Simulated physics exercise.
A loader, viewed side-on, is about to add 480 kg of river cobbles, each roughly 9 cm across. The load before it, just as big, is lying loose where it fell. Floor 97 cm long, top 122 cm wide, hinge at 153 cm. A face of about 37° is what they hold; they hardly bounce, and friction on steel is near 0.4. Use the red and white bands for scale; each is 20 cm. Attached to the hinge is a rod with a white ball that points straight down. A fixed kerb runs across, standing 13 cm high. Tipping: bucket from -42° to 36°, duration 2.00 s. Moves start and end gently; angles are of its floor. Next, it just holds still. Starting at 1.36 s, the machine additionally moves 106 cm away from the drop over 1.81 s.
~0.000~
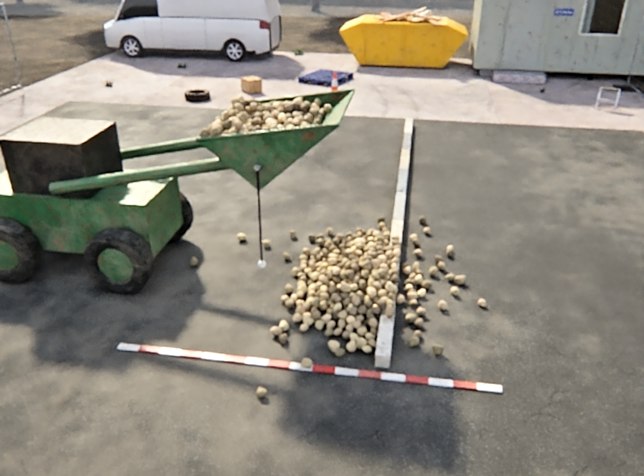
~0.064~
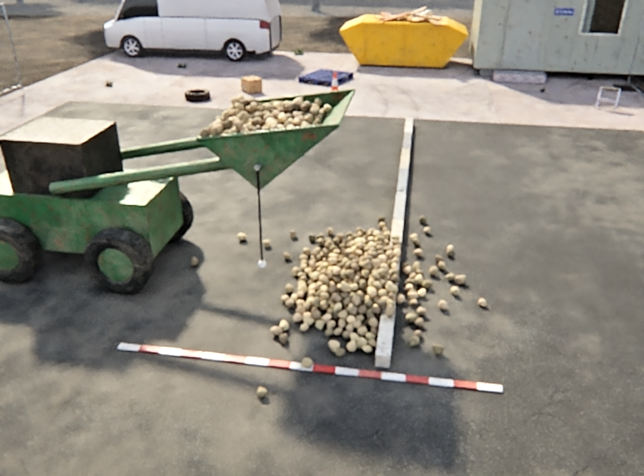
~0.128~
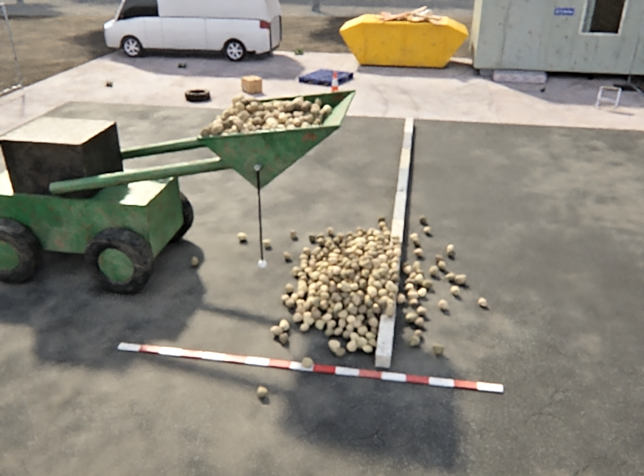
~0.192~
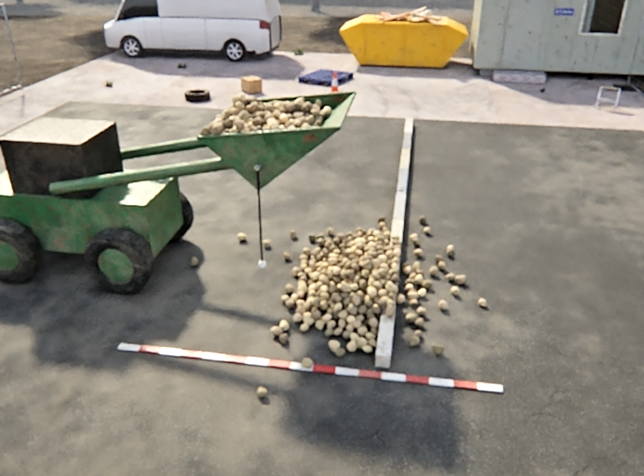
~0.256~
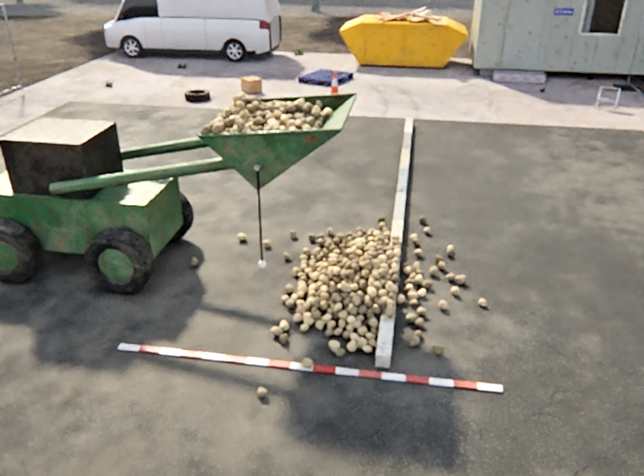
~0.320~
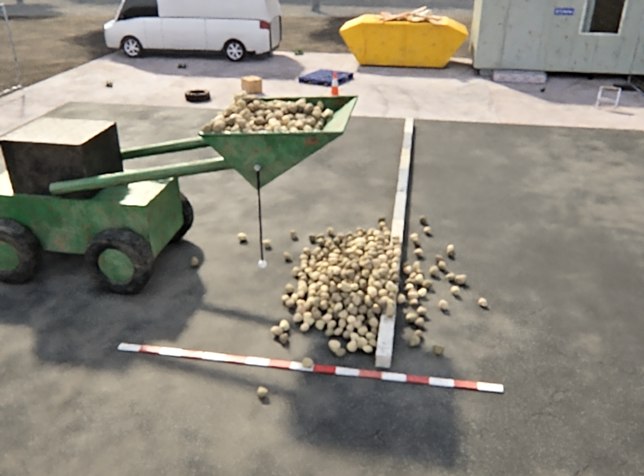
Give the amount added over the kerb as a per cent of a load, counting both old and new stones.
About 13 per cent of a load.
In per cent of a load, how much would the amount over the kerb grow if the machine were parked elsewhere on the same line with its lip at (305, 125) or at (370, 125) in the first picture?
Near 0 per cent from the first place, 40 from the second.
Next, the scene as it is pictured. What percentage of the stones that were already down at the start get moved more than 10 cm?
The answer is about 15 per cent.
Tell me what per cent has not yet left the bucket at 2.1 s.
About 15 percent is still in there.
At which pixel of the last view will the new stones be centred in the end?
Centre at roughly (336, 269).
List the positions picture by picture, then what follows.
In the first picture, the bucket is at -42°, its lip at (339, 125); the top of the load is at (267, 104). The earlier load is highest near (368, 266), 27 cm above ground level, 92 % on this side of the kerb, 8 % over the kerb.
The second picture shows lip at (339, 125), floor tilted -42°, highest stones at (267, 104); the stones move at 0.0 m/s on average.
In the third picture, the bucket is at -41°, its lip at (340, 126); the top of the load is at (268, 104); the stones move at 0.1 m/s on average.
In the fourth picture, the bucket is at -40°, its lip at (340, 128); the top of the load is at (262, 104); the stones move at 0.1 m/s on average.
In the fifth picture, the bucket is at -38°, its lip at (341, 130); the top of the load is at (257, 103); the stones move at 0.1 m/s on average.
The sixth picture shows lip at (343, 133), floor tilted -37°, highest stones at (252, 102); the stones move at 0.1 m/s on average.
After 1.5 s the floor is at 24°; in per cent of one load, 99 in the bucket, 93 on this side of the kerb, 8 over the kerb; the foremost stones are at (454, 277).
After 2.1 s the floor is at 36°; in per cent of one load, 17 in the bucket, 173 on this side of the kerb, 9 over the kerb; the foremost stones are at (454, 277).
After 3.6 s the floor is at 36°; in per cent of one load, 0 in the bucket, 179 on this side of the kerb, 21 over the kerb; the foremost stones are at (480, 289).
After 6.3 s the floor is at 36°; in per cent of one load, 0 in the bucket, 179 on this side of the kerb, 21 over the kerb; the foremost stones are at (480, 289). Net gain over the kerb, 13.
